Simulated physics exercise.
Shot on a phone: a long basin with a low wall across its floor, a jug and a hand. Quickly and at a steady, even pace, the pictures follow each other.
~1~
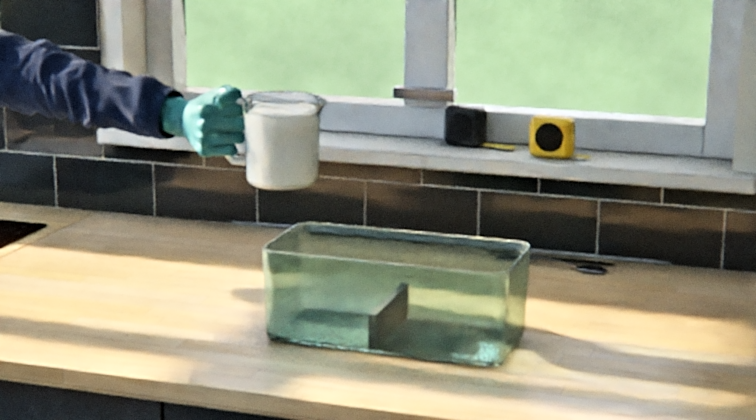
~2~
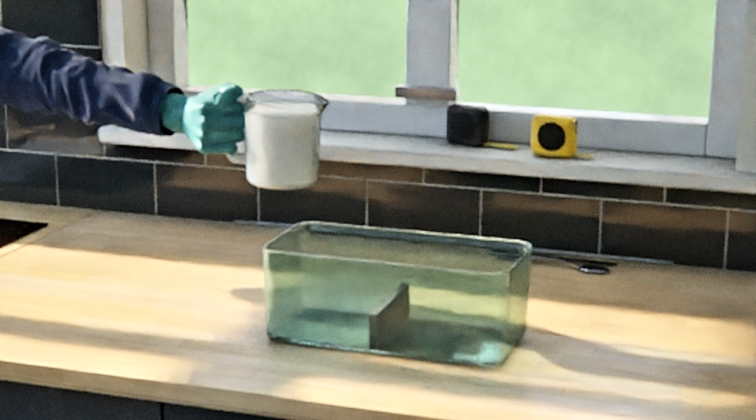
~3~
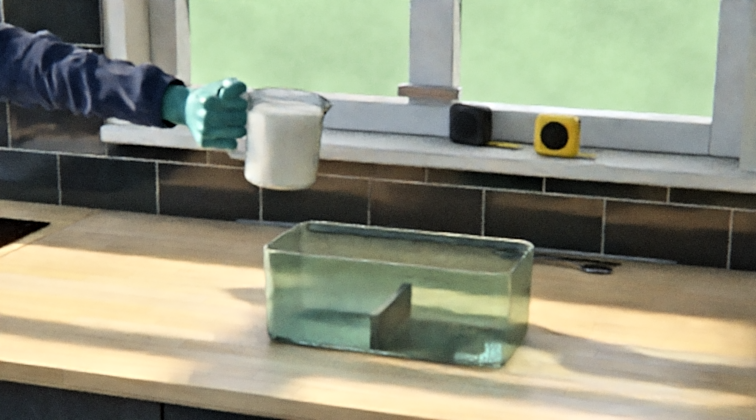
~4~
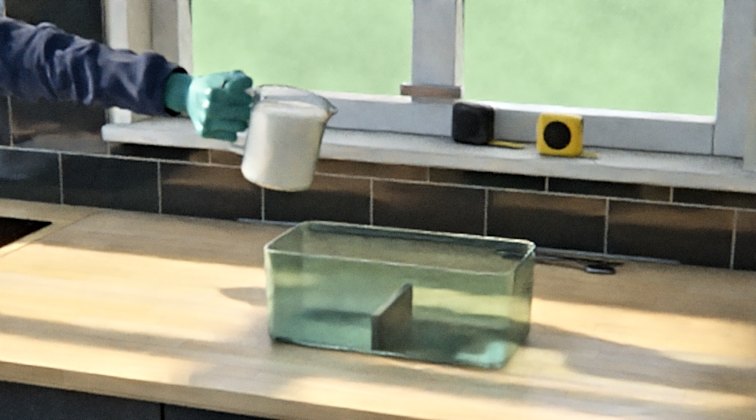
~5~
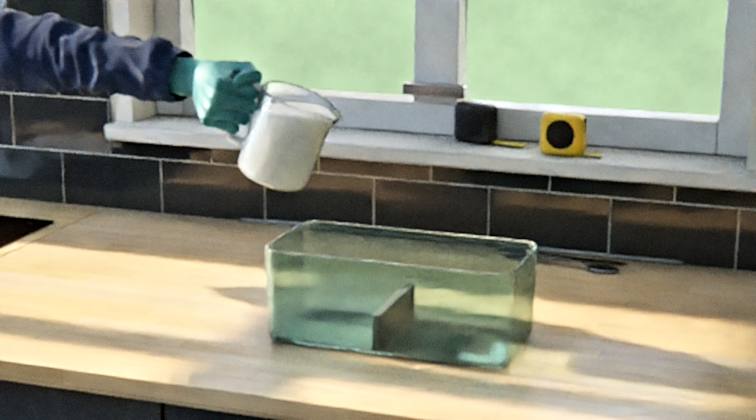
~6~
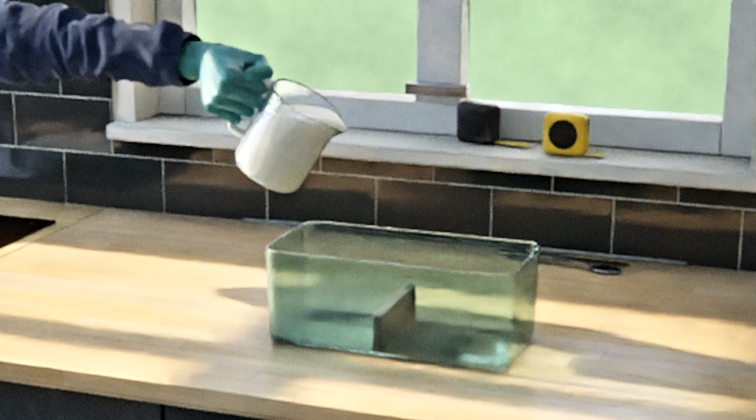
The footage shows a teal-gloved hand holding a clear jug of white liquid above a long glass basin with a low wall across its floor, then steadily tilting the jug to the right until the liquid reaches its lip.
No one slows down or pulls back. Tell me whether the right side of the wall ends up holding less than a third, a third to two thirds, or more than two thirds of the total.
Smaller than a third.
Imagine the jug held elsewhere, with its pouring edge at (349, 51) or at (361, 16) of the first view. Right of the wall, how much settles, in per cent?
The first start gives some 90 %, the second some 90 %.
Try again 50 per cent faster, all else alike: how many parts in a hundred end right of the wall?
Roughly 10 percent.
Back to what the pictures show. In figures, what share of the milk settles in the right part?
It comes to about 15 per cent.
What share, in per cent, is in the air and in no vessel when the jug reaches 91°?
Roughly 25 percent.
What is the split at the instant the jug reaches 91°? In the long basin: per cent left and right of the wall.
I'd put the left part near 10 per cent and the right part near 5.
A moment on, the jug is tipped on its side and 59 per cent is still to pour, 11 is left of the wall and 7 right of it.
Next, the jug is tipped right over and 13 per cent is still to pour, 59 is left of the wall and 15 right of it.
Then the jug is tipped right over and 1 per cent is still to pour, 78 is left of the wall and 15 right of it.
Later the jug is tipped right over and 0 per cent is still to pour, 81 is left of the wall and 16 right of it.
At rest 81 per cent lies left of the wall, 16 right of it and 3 outside.
